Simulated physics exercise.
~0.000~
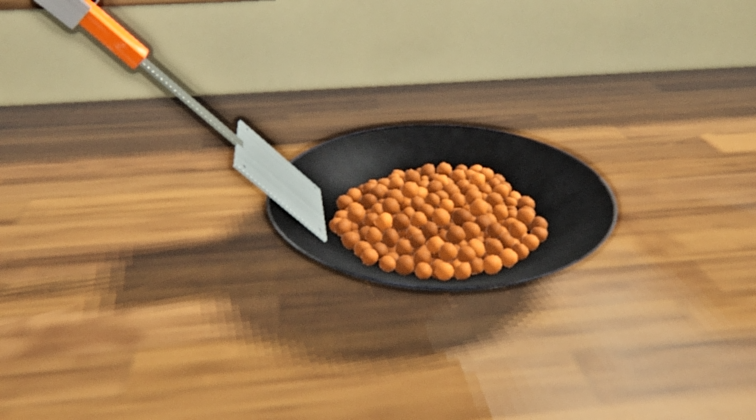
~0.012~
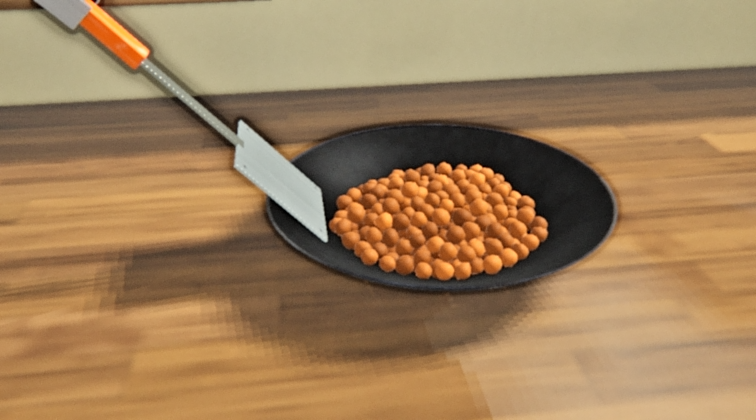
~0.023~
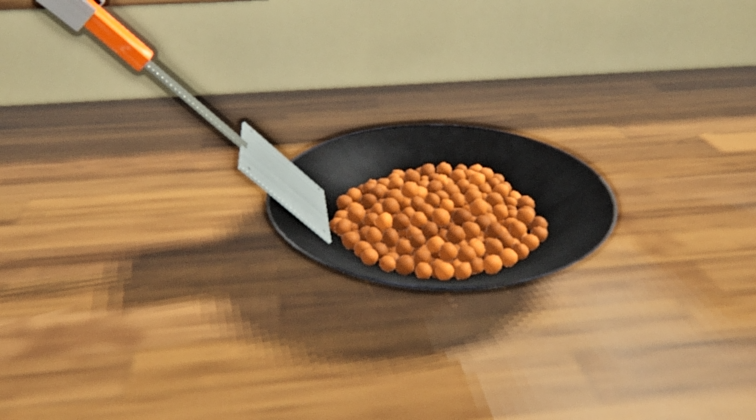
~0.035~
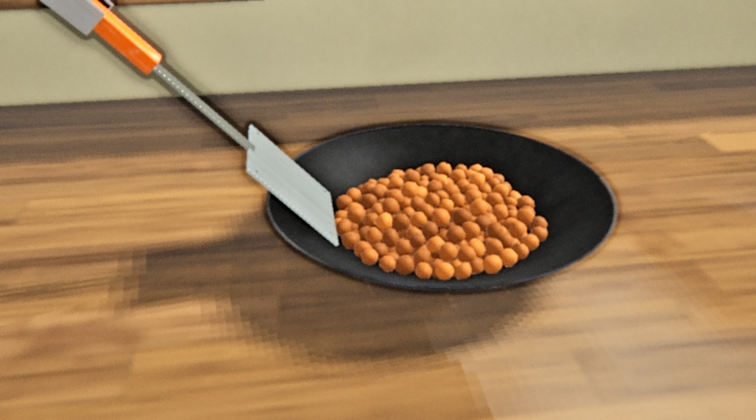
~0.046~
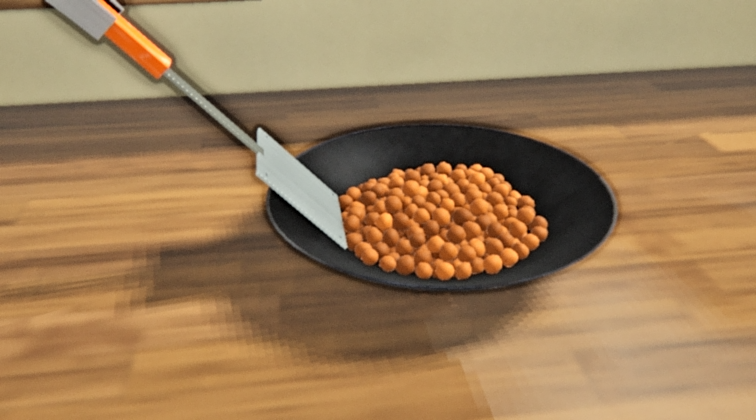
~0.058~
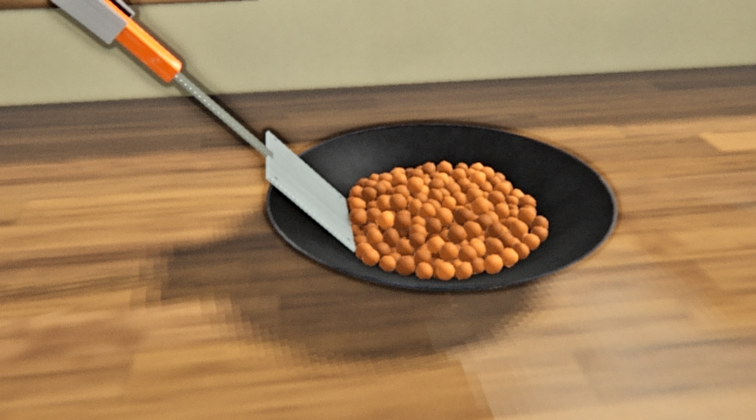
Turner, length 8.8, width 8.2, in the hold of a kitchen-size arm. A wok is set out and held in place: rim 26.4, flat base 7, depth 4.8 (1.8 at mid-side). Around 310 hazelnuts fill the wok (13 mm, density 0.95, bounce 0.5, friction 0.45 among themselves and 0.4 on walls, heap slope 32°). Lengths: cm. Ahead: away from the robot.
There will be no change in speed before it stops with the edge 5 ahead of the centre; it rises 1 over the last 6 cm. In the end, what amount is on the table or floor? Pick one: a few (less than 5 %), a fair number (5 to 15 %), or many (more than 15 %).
A fair number, 5 to 15 %.
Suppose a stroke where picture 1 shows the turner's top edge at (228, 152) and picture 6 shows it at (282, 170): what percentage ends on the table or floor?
30 per cent.
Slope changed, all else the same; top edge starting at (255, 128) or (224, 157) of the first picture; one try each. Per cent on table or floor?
I'd say near 15 per cent for the first and near 10 per cent for the second.
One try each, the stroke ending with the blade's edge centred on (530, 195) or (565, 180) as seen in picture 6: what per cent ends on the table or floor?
Some 30 and 50 per cent.
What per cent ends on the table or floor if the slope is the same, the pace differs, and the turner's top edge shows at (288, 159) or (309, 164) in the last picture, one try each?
About 30 and 50 per cent.
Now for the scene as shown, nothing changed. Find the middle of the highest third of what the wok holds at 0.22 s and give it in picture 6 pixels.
Roughly pixel (533, 183).
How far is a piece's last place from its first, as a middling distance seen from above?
It comes to some 7 cm.
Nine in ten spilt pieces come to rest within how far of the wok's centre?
Some 25 cm.
After 0.14 s, sloping 48°, highest piece 5 above the table; 309 in the wok.
After 0.22 s, sloping 48°, highest piece 7 above the table; 309 in the wok.
After 0.46 s, sloping 48°, highest piece 6 above the table; 280 in the wok, 25 on the table or floor, 4 on the blade or in flight.
After 1.51 s, sloping 48°, highest piece 6 above the table; 280 in the wok, 29 on the table or floor.
In the end, 280 in the wok, 29 on the table or floor. That is 9 % on the table or floor.
